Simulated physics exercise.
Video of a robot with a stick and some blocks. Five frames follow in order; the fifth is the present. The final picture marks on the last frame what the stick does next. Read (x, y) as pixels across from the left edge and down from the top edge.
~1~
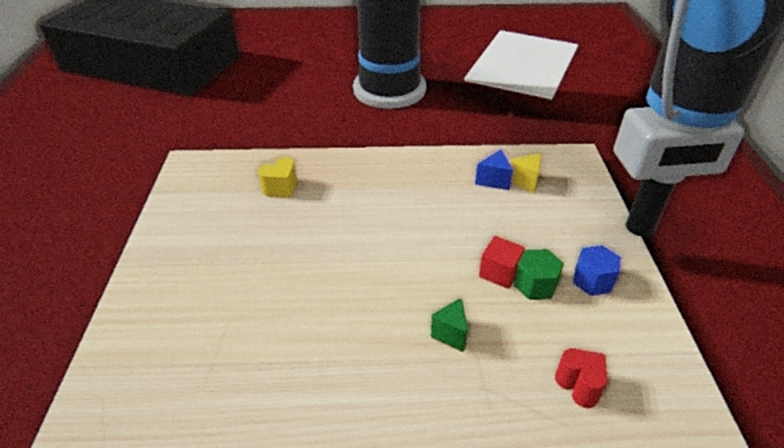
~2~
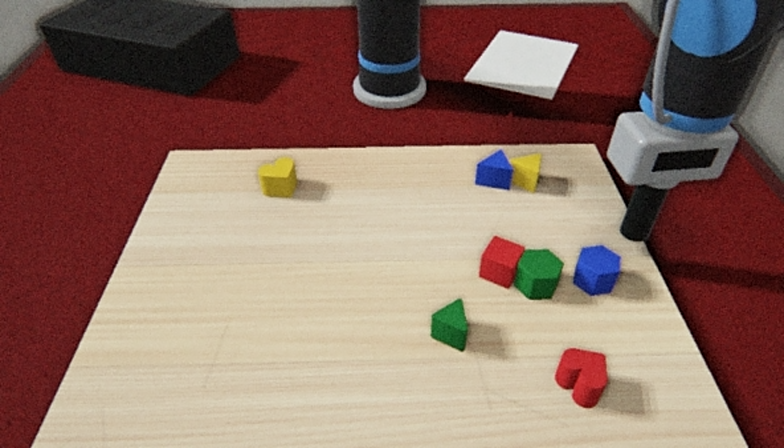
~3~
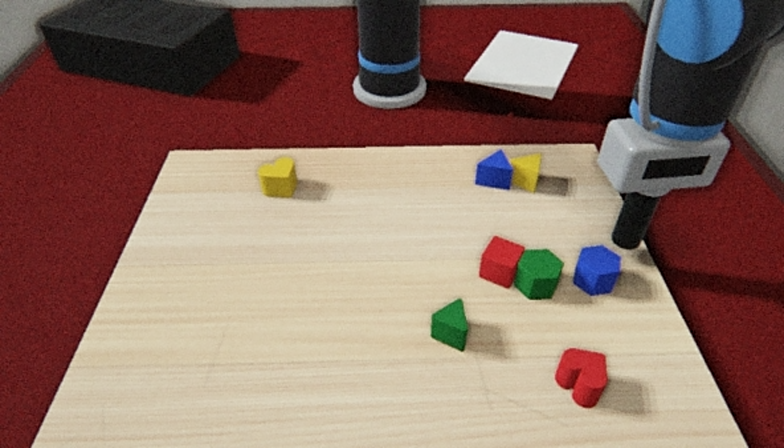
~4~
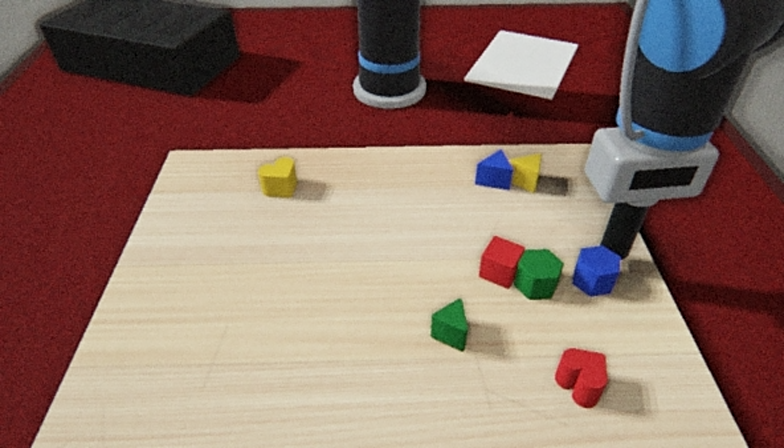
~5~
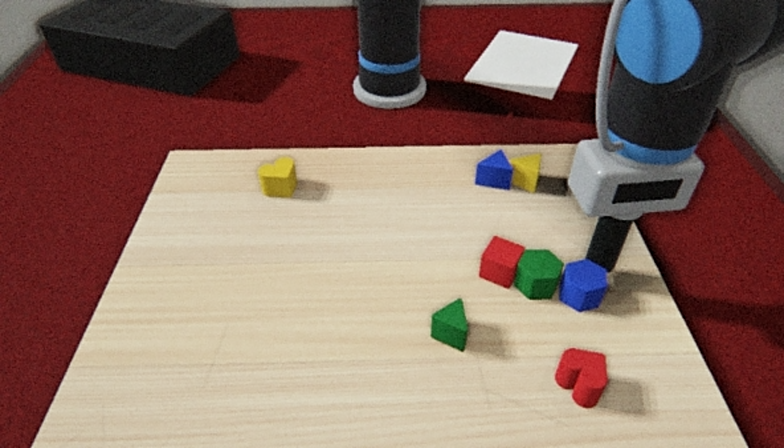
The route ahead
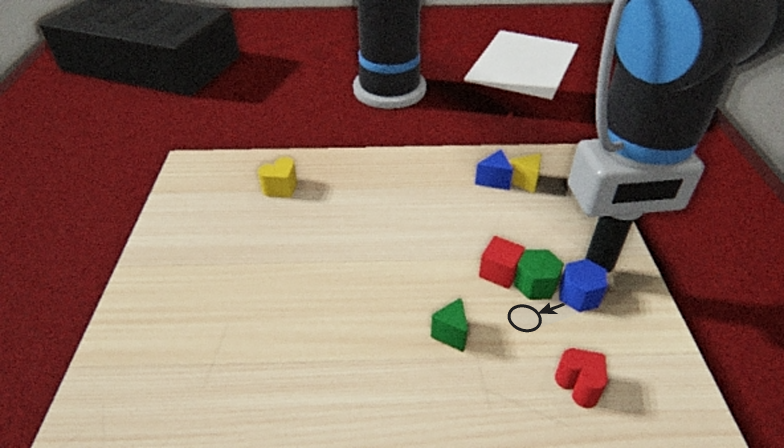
On a wooden board, a robot's stick moves left and nudges the blue hexagonal block slightly.
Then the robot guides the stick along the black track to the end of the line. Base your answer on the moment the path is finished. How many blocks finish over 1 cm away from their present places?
My best guess is that three blocks or more move over 1 cm.
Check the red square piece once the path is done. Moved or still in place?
It gets displaced.
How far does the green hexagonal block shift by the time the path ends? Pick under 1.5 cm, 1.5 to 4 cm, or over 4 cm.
Moves 1.5 to 4 cm.
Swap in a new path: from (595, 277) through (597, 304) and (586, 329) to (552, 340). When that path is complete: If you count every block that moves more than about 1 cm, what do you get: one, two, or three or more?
The count will be 1.
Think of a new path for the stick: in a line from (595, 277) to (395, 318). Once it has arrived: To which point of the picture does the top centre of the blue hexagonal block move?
Its top centre lands on (569, 290).
The line goes from (595, 277) via (567, 302), ending at (525, 318).
The first path, step by step. One third of the way, stick (583, 281); blue hexagonal block (572, 295).
Two thirds of the way, stick (558, 295); red square piece (498, 247); green hexagonal block (532, 265), turned 20° clockwise; blue hexagonal block (555, 314), turned 35° anticlockwise.
At the end, stick (528, 305); red square piece (492, 243), turned 15° clockwise; green hexagonal block (520, 268), turned 45° clockwise; blue hexagonal block (546, 326), turned 60° anticlockwise; red heart unmoved.
